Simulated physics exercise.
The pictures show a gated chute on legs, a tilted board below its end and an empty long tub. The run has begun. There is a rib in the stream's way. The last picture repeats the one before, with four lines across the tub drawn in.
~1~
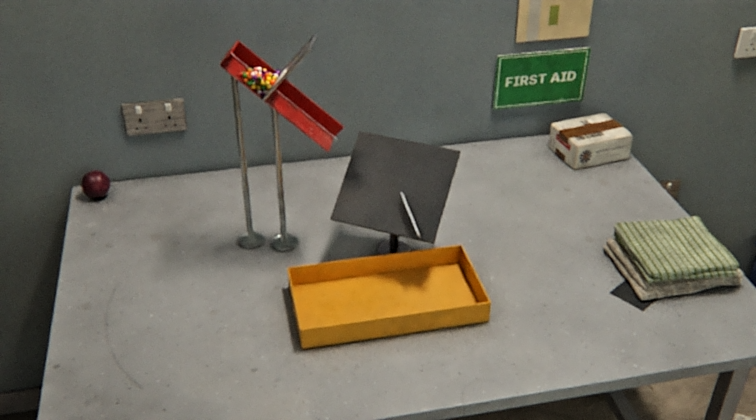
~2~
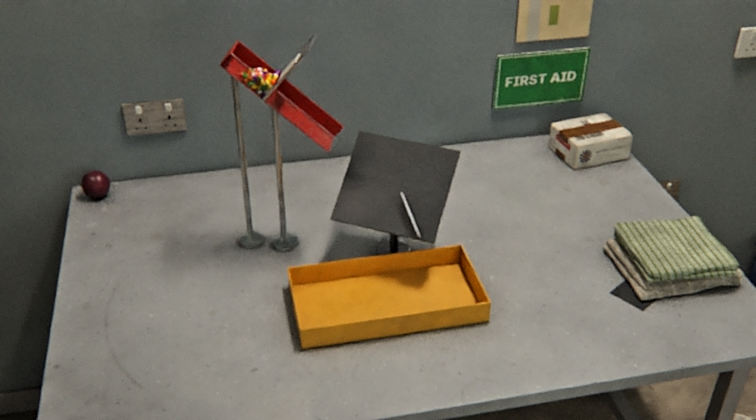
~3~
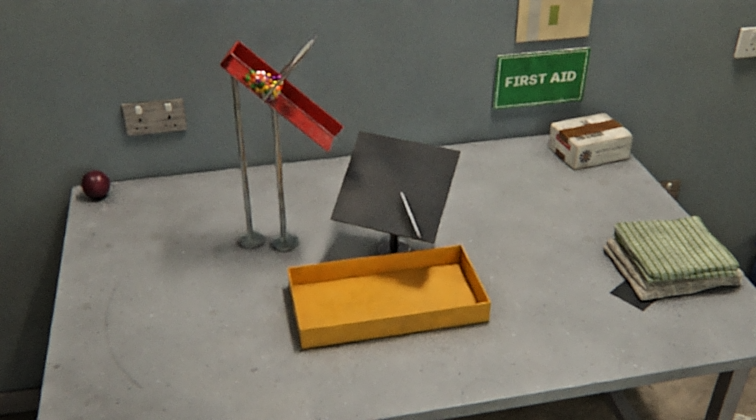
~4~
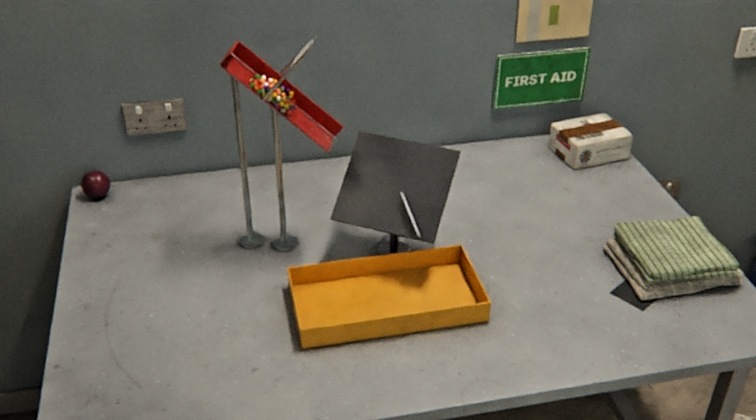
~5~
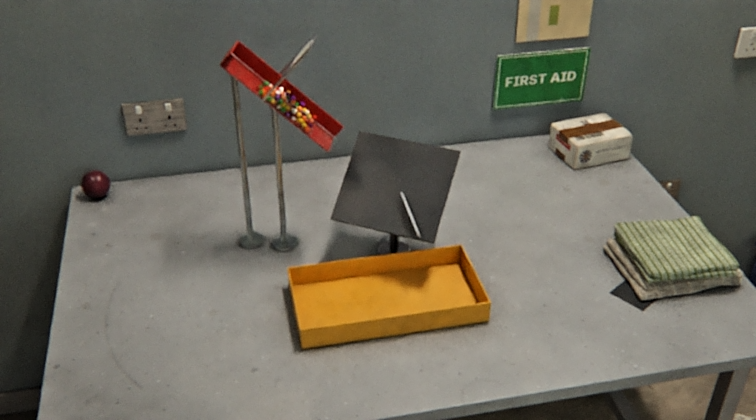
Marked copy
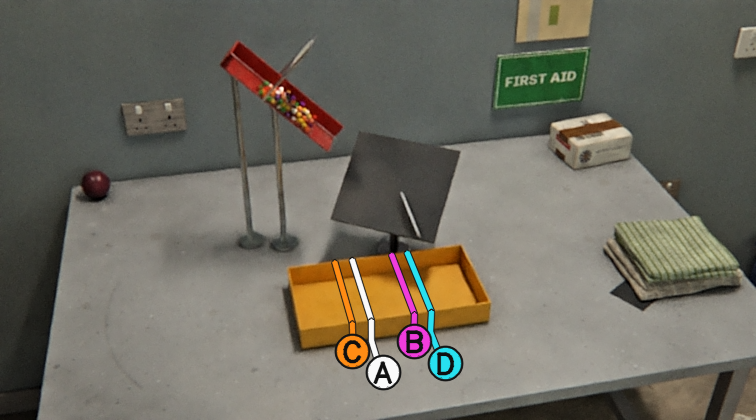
Small multicoloured beads slide down a sloping red chute on metal legs, spreading out as they move rightward past a raised gate toward its lower end, while a tilted dark board and an empty yellow tub stay still on the grey table.
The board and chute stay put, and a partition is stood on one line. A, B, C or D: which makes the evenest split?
Take B.
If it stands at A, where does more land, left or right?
More lands on the right.
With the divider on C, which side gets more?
Right.
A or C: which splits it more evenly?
Here it is line A.
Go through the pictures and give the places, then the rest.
The first frame shows load behind the gate at (261, 82), round plastic beads; lip of the chute at (331, 145), sloping fairly steeply.
The second frame shows middle of the board at (395, 185), tilted fairly steeply; middle of its low edge at (381, 231); of its high edge at (409, 141).
The third frame shows front corners of the tub at (301, 330) and (490, 302), empty; front of the load at (278, 96).
The fourth frame shows middle of the load at (274, 93); its front at (291, 109), about a third of the way to the lip; rib from (401, 192) to (418, 234).
The fifth frame shows middle of the load at (288, 104); its front at (310, 126), about two thirds of the way to the lip.
On the marked copy, line A crosses the front rim at (371, 319); line B crosses the front rim at (414, 313); line C crosses the front rim at (352, 322); line D crosses the front rim at (431, 311).
For line A, of what is caught, about a quarter on the left of the divider, most on the right.
For line B, of what is caught, about two thirds on the left of the divider, about a third on the right.
For line C, of what is caught, a small part on the left of the divider, nearly all on the right.
For line D, of what is caught, most on the left of the divider, a small part on the right.
